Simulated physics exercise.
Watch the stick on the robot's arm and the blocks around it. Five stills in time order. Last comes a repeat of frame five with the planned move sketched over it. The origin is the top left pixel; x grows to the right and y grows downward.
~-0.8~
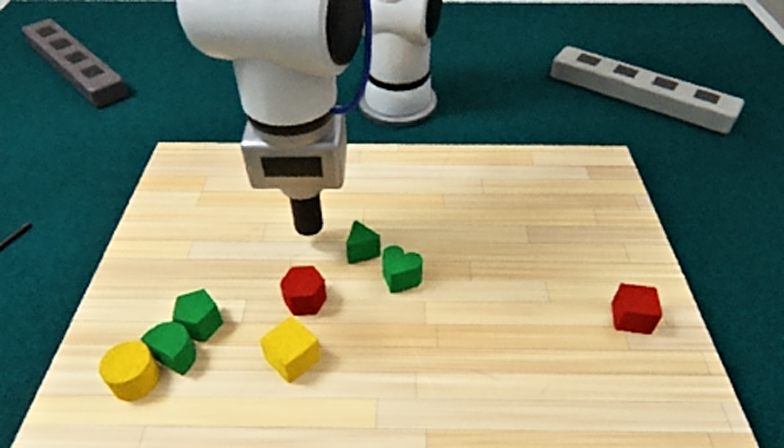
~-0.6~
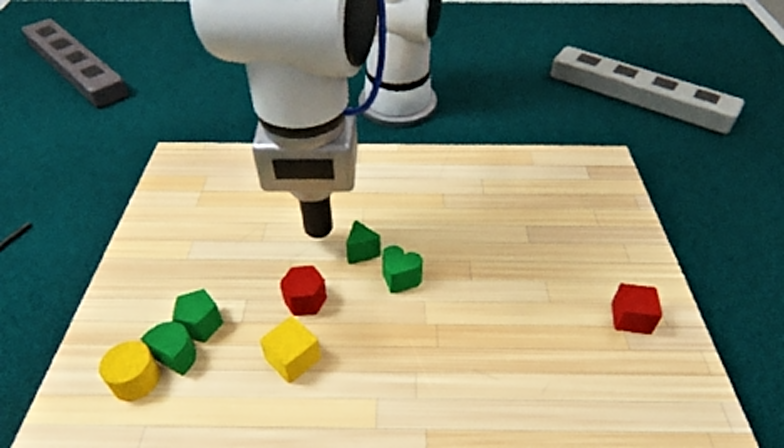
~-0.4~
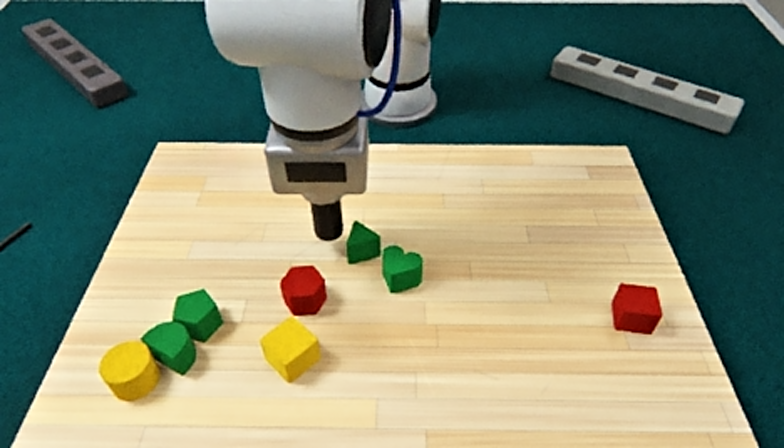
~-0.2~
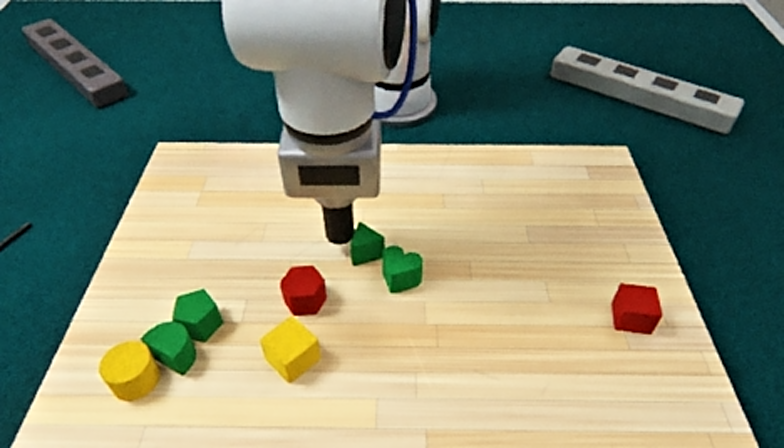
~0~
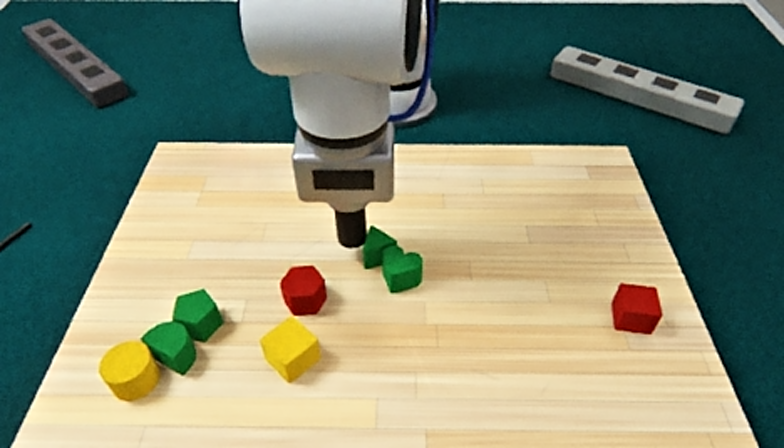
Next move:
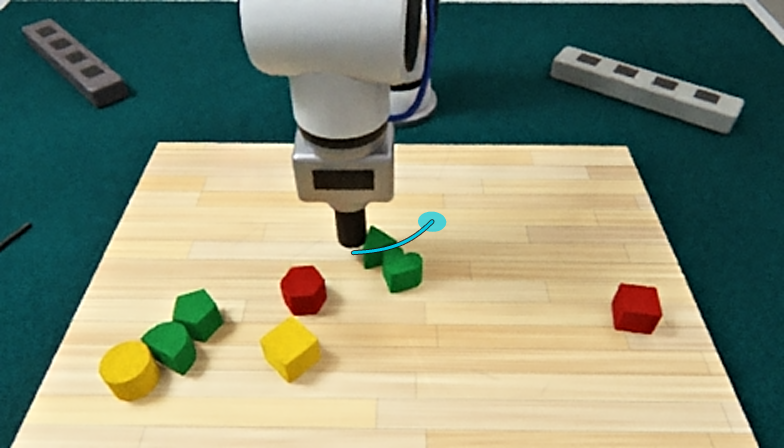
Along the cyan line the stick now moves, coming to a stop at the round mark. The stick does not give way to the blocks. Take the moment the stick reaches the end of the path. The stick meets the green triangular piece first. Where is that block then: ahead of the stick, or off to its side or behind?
As far as I can tell, the green triangular piece has dropped away to the side or behind.
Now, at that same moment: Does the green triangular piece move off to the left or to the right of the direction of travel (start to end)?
It's pushed right.
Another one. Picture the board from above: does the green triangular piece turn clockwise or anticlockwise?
Clockwise, looking down.
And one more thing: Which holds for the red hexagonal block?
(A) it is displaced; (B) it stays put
I choose B.
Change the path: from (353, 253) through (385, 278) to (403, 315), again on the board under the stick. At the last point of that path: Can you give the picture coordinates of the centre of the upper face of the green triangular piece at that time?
In the picture, it is at (402, 240).
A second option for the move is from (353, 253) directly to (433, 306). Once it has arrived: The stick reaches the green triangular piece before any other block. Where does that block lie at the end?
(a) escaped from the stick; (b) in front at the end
a.
The drawn path runs from (353, 253) by way of (385, 249) and (412, 238) to (432, 222).
On the path given first. One third of the way, stick (385, 235); green triangular piece (409, 238), turned 25° clockwise; green heart (407, 263), turned 25° clockwise.
Two thirds of the way, stick (413, 224); green triangular piece (421, 238), turned 45° clockwise; green heart (407, 263), turned 25° clockwise.
At the end, stick (433, 208); red hexagonal block not moved; green triangular piece (421, 238), turned 45° clockwise; green heart (407, 263), turned 25° clockwise.
